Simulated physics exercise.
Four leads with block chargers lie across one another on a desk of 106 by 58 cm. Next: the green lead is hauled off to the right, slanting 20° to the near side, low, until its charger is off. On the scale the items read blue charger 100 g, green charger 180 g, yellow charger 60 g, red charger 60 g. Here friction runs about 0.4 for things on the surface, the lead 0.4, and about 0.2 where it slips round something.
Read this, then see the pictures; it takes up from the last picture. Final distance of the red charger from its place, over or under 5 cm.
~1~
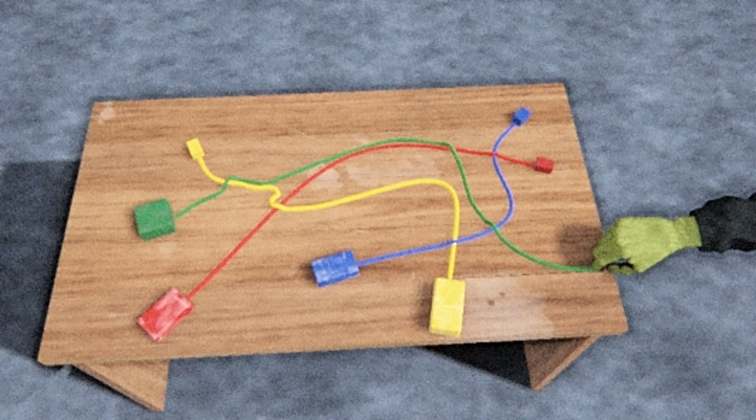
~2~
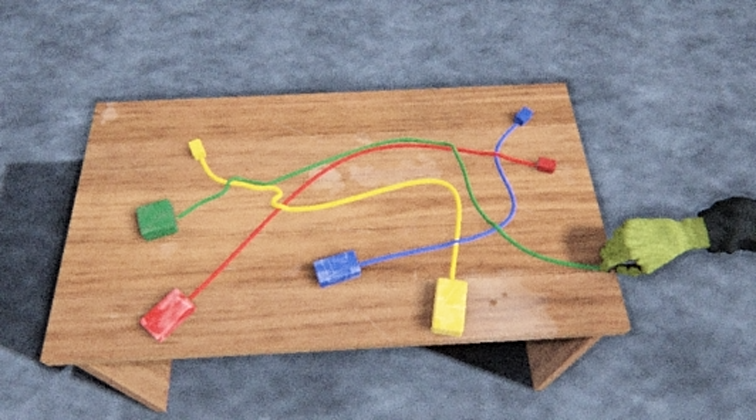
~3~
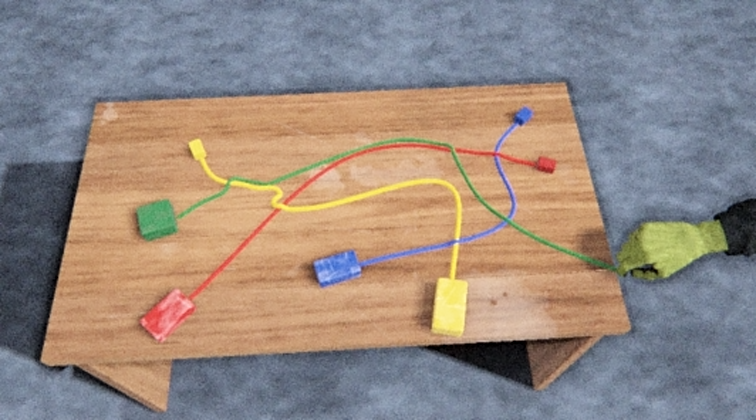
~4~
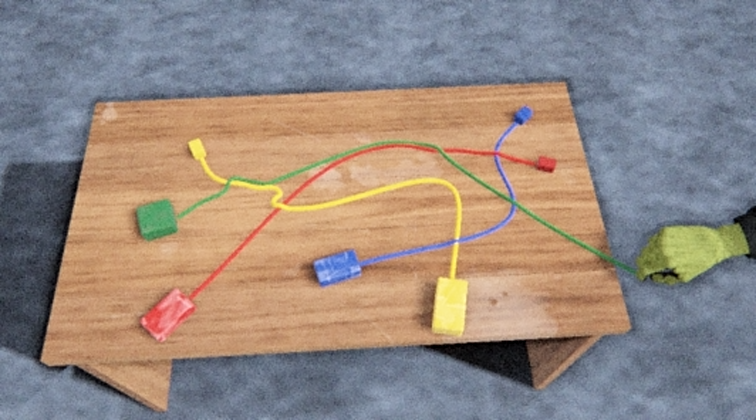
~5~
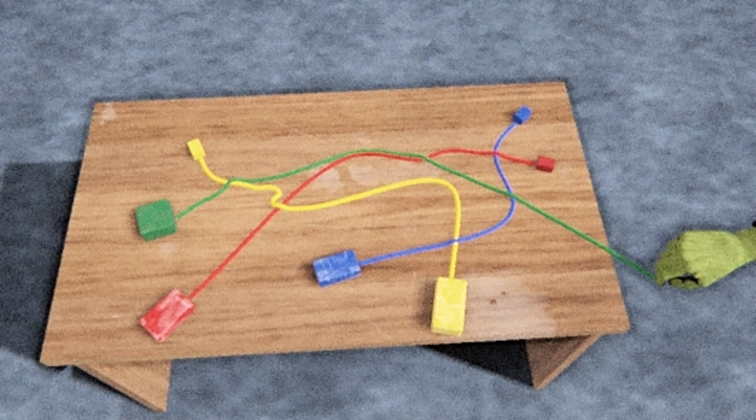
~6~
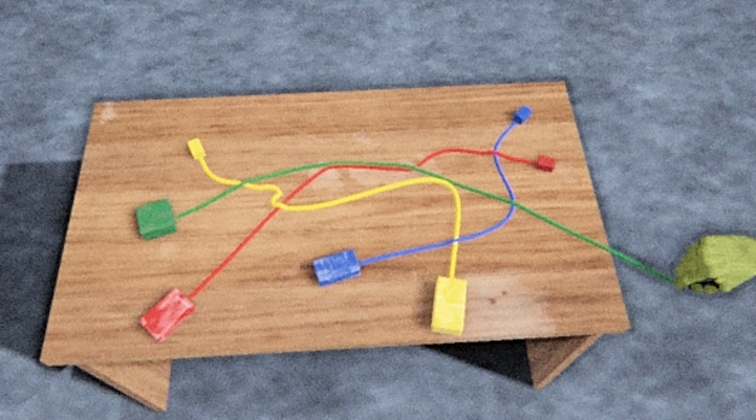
Under.
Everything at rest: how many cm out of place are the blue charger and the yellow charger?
The blue charger ends 0 cm from its start, the yellow charger 0 cm.
Next, the green lead's tail end at (290, 230); green charger 23 cm off its start, yellow plug 3 cm off its start.
Then, the green lead's tail end at (452, 259); green charger 55 cm off its start, yellow plug 5 cm off its start.
After that, the green lead's tail end at (625, 297); green charger 87 cm off its start at (612, 286), yellow plug 5 cm off its start at (210, 158).
Later, the green lead has left the top; green charger over the edge, yellow plug 5 cm off its start.
At the end, the green lead has left the top; red charger 0 cm off its start at (166, 312), green charger over the edge, yellow plug 5 cm off its start at (210, 158).
